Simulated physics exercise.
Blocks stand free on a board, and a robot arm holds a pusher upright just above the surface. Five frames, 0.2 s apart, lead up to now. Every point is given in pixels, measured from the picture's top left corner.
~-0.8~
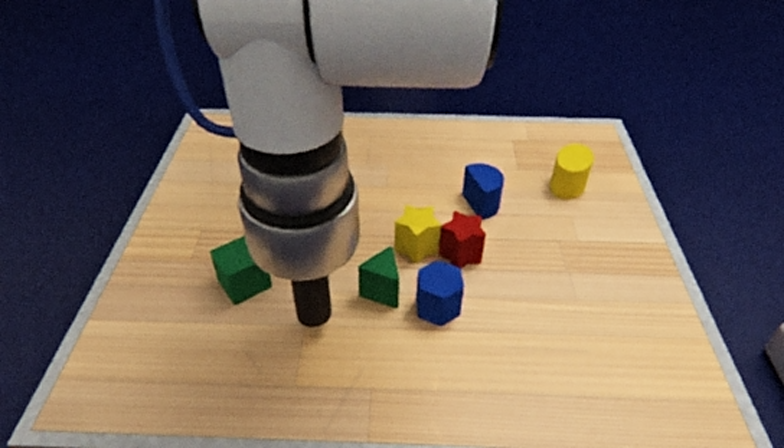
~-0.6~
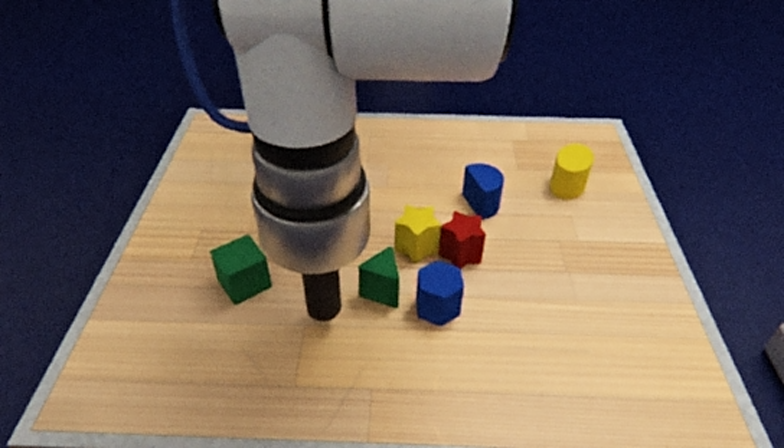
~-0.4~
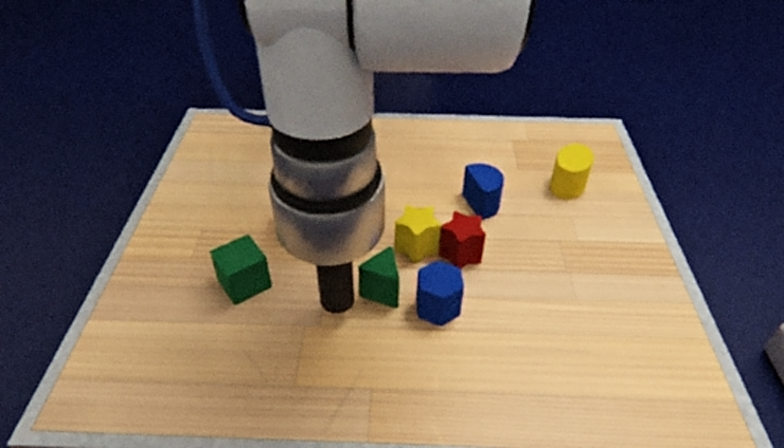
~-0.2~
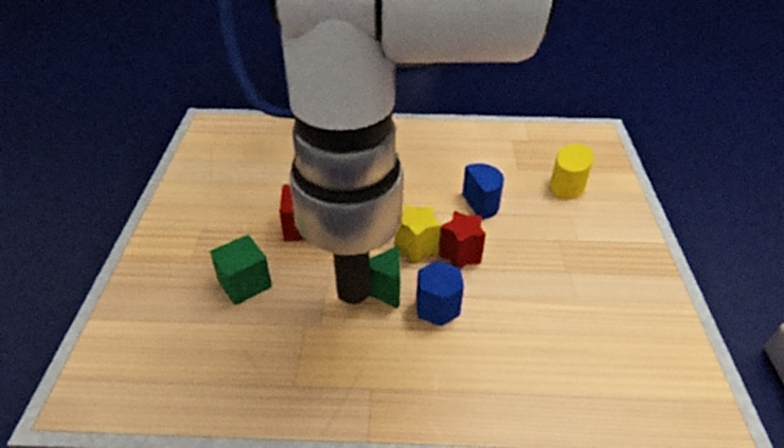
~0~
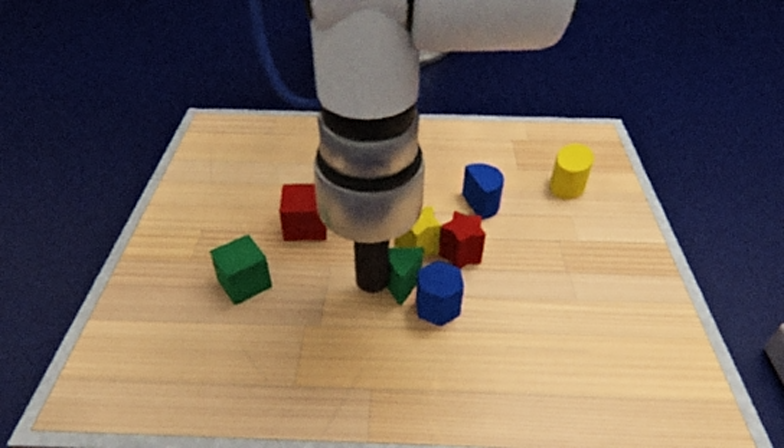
A white and silver robot arm with a black pusher reaches down over a pale wooden board against a dark blue background, seen from above by a still camera. Green blocks sit left and centre, with yellow, red and blue ones towards the right. The arm glides right and slightly away, revealing a red block behind it and nudging the green three-sided block rightward.
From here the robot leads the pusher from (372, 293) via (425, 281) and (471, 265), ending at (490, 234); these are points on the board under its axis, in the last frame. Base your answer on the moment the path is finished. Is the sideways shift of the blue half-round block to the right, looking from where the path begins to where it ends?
I expect not.
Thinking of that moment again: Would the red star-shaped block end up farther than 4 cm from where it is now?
The answer is yes.
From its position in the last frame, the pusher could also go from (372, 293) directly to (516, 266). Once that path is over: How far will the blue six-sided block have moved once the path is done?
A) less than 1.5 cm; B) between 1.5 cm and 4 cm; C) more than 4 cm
The one that fits is A, less than 1.5 cm.
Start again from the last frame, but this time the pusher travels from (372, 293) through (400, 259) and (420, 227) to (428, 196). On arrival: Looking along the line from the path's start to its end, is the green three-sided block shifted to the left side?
I expect not.
The first path, step by step. One third of the way, pusher (426, 269); green three-sided block (459, 251), turned 45° clockwise; blue six-sided block (451, 281), turned 20° clockwise.
Two thirds of the way, pusher (473, 252); green three-sided block (504, 247), turned 70° clockwise; blue six-sided block (452, 281), turned 20° clockwise; red star-shaped block (488, 212), turned 55° anticlockwise.
At the end, pusher (492, 221); green three-sided block (505, 247), turned 70° clockwise; blue six-sided block (452, 281), turned 20° clockwise; red star-shaped block (494, 181), turned 90° anticlockwise; blue half-round block (484, 157), turned 15° clockwise.
